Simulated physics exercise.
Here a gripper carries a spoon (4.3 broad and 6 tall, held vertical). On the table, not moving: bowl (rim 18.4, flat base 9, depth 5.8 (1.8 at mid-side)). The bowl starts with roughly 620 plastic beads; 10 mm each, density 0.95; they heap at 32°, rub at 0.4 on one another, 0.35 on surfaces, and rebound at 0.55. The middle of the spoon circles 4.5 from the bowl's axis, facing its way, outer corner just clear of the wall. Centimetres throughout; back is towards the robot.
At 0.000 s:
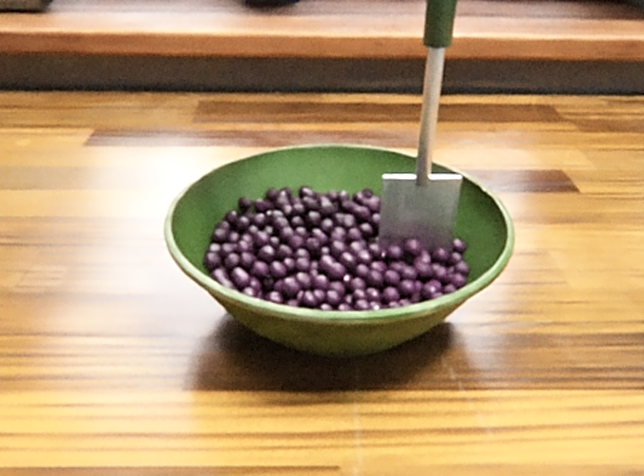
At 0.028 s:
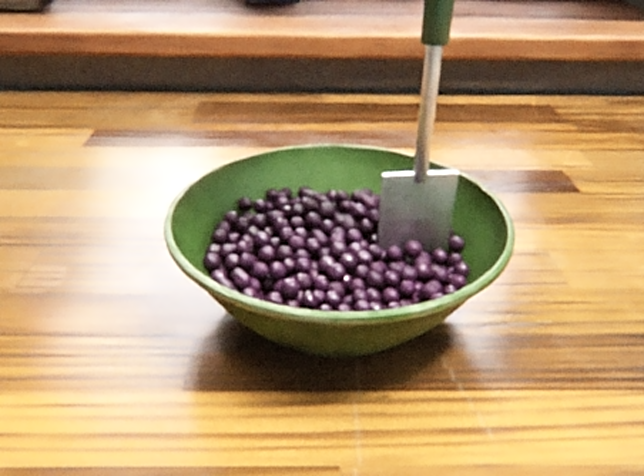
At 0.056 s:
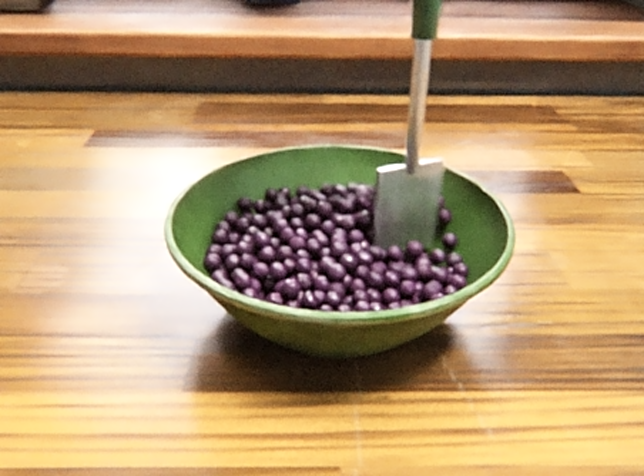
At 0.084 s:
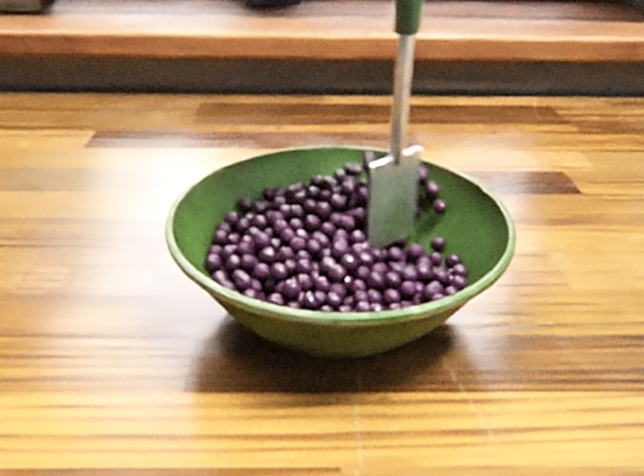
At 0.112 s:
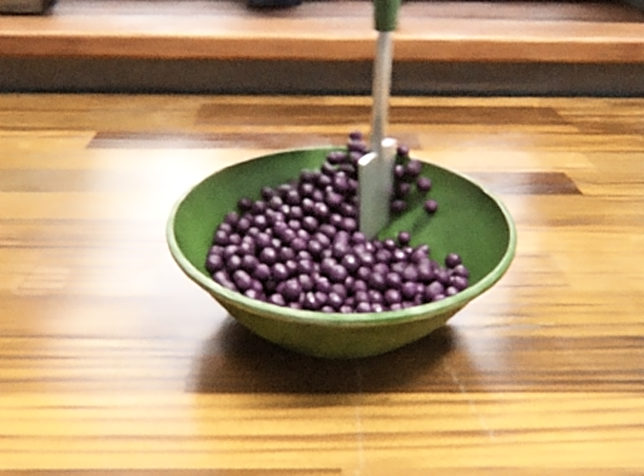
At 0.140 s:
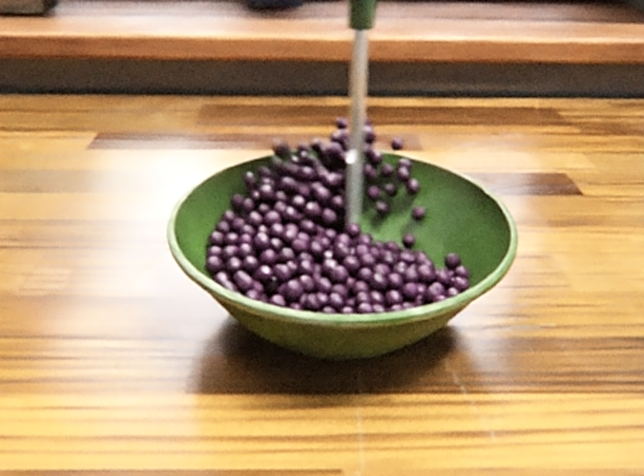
A flat metal tool sweeps left through dark purple beads, heaping them up in a green bowl.
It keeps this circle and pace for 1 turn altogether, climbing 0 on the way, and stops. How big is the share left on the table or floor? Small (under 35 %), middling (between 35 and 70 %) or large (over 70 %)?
On the table or floor the share is small, under 35 %.
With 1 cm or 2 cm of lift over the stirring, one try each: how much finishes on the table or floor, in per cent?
About 25 and 15 per cent.
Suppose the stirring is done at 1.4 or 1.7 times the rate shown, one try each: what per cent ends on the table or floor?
Some 40 and 45 per cent.
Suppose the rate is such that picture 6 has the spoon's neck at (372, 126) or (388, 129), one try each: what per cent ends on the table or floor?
Some 20 and 15 per cent.
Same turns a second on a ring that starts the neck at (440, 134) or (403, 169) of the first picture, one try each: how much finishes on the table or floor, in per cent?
Some 25 and 15 per cent.
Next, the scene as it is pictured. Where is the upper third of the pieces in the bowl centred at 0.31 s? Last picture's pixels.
Near (244, 251).
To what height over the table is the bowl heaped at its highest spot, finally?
Roughly 6.0 cm.
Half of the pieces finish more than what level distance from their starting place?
About 8 cm.
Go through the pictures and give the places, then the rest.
The first picture shows spoon neck at (425, 151), 0° round; upper third of the load around (329, 245), from x 210 to 460, top at y 195; 616 in the bowl.
The second picture shows spoon neck at (423, 147), 6° round; upper third of the load around (329, 242), from x 210 to 460, top at y 195.
The third picture shows spoon neck at (414, 139), 23° round; upper third of the load around (332, 237), from x 210 to 460, top at y 180.
The fourth picture shows spoon neck at (398, 132), 41° round; upper third of the load around (338, 224), from x 215 to 460, top at y 160.
The fifth picture shows spoon neck at (379, 127), 60° round; upper third of the load around (330, 220), from x 215 to 460, top at y 135.
The sixth picture shows spoon neck at (357, 124), 78° round; upper third of the load around (314, 209), from x 215 to 460, top at y 125; 614 in the bowl, 2 in flight or on the tool.
After 0.31 s, 185° round, highest piece 9 above the table; 560 in the bowl, 20 on the table or floor, 36 in flight or on the tool.
After 0.47 s, 293° round, highest piece 9 above the table; 493 in the bowl, 93 on the table or floor, 30 in flight or on the tool.
After 0.76 s, 0° round, highest piece 7 above the table; 444 in the bowl, 169 on the table or floor, 3 in flight or on the tool.
After 1.46 s, 0° round, highest piece 6 above the table; 444 in the bowl, 172 on the table or floor.
At rest, 444 in the bowl, 172 on the table or floor. That is 28 % on the table or floor.
